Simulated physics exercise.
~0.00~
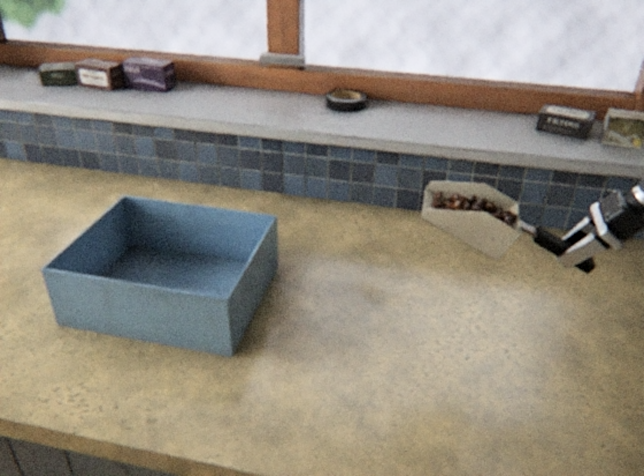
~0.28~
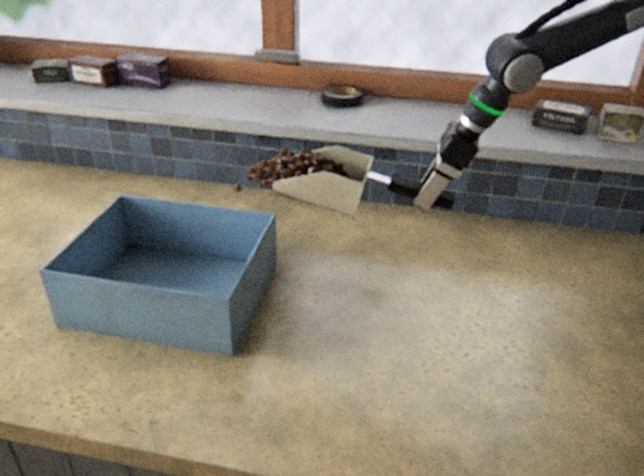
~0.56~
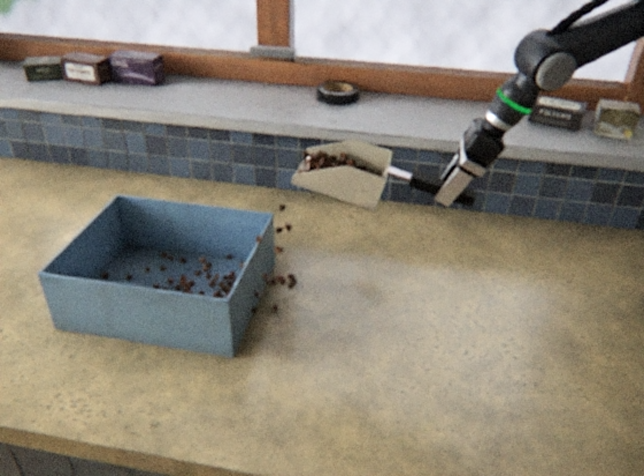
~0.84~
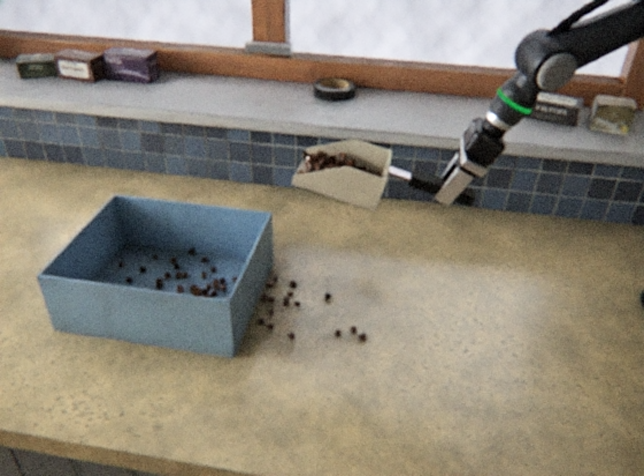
The footage shows a robot arm swinging a pale scoop of brown pellets leftward toward a blue bin on a countertop, then drawing back slightly as pellets fly off, some landing in the bin, others scattering beside it, while many remain in the scoop.
